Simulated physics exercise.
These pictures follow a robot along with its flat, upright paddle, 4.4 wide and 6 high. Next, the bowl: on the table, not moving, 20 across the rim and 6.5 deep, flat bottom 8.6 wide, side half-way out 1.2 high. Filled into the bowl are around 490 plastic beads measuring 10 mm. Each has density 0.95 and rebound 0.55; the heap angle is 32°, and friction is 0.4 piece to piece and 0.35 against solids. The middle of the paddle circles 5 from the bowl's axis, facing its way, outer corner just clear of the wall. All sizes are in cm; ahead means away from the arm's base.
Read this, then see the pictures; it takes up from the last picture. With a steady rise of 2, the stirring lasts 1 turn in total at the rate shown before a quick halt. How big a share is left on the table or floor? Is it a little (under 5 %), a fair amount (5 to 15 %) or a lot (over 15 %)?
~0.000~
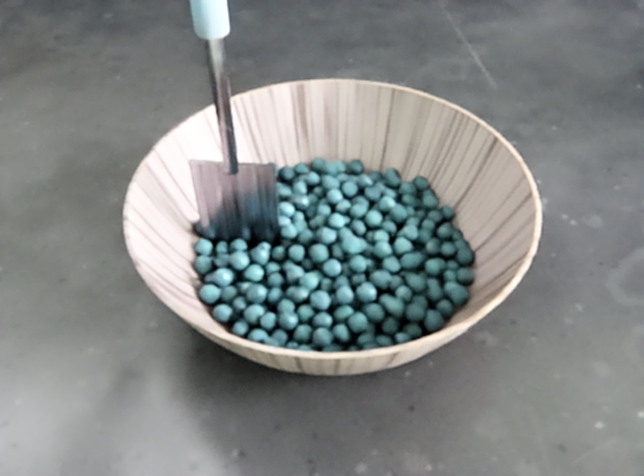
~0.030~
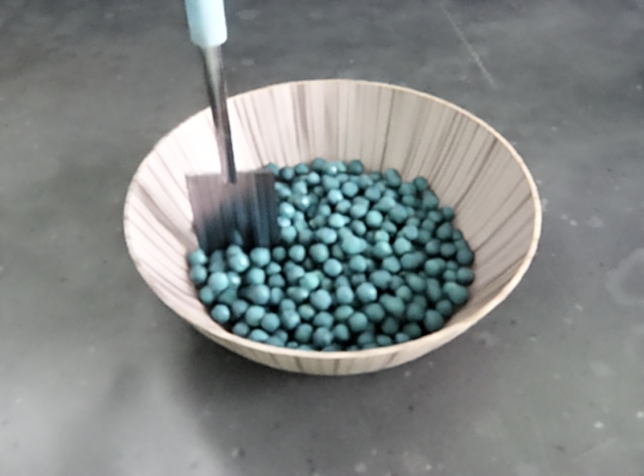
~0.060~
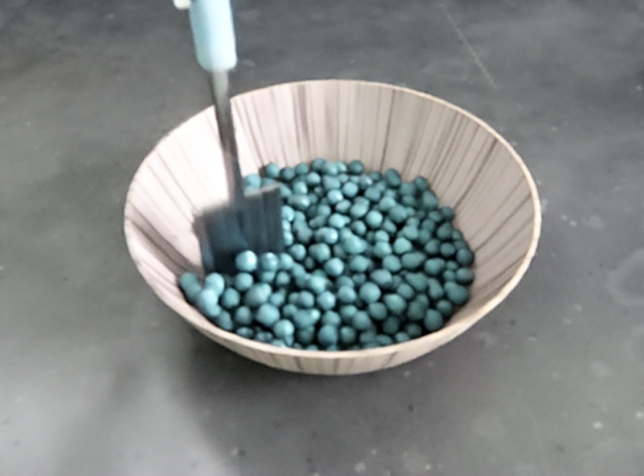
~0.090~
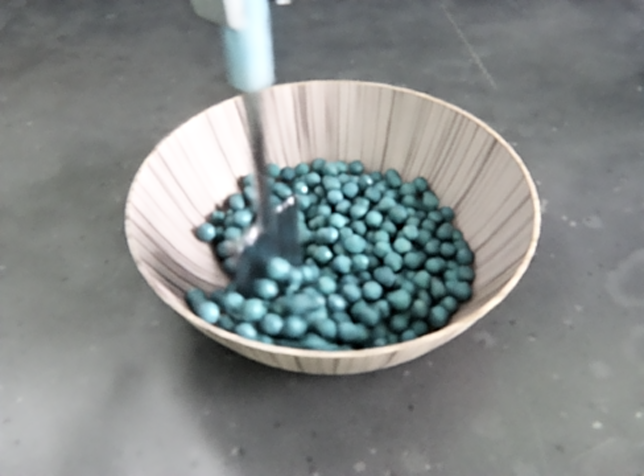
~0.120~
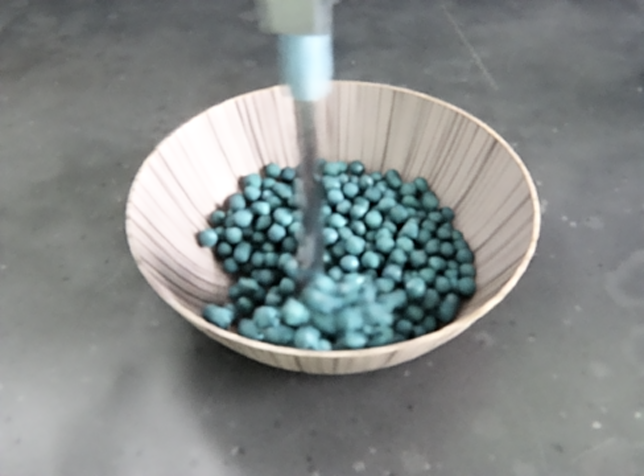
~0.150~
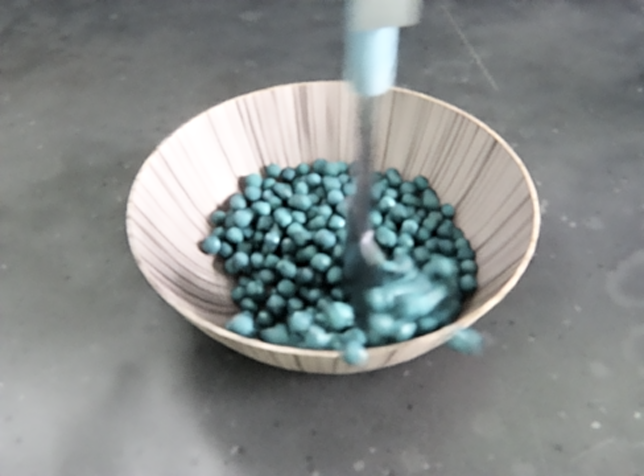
A fair amount, 5 to 15 %.
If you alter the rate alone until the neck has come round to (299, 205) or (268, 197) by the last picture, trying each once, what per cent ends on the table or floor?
Well, about 0 percent the first time and about 0 percent the second.
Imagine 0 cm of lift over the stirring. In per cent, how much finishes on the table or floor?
Roughly 20 per cent.
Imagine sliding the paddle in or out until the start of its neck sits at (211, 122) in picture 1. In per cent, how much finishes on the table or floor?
About 0 %.
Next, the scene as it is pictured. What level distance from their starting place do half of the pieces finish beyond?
Roughly 2 cm.
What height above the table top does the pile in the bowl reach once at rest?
Around 5.0 cm above the table.
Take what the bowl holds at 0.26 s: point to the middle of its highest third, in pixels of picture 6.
Roughly pixel (424, 201).
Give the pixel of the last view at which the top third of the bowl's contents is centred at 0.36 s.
It is centred roughly at (340, 183).
After 0.26 s, 204° round, highest piece 9 above the table; 467 in the bowl, 20 in flight or on the tool.
After 0.36 s, 297° round, highest piece 9 above the table; 456 in the bowl, 21 on the table or floor, 10 in flight or on the tool.
After 0.62 s, 0° round, highest piece 4 above the table; 453 in the bowl, 34 on the table or floor.
After 1.32 s, 0° round, highest piece 4 above the table; 453 in the bowl, 34 on the table or floor.
In the end, 453 in the bowl, 34 on the table or floor. That is 7 % on the table or floor.
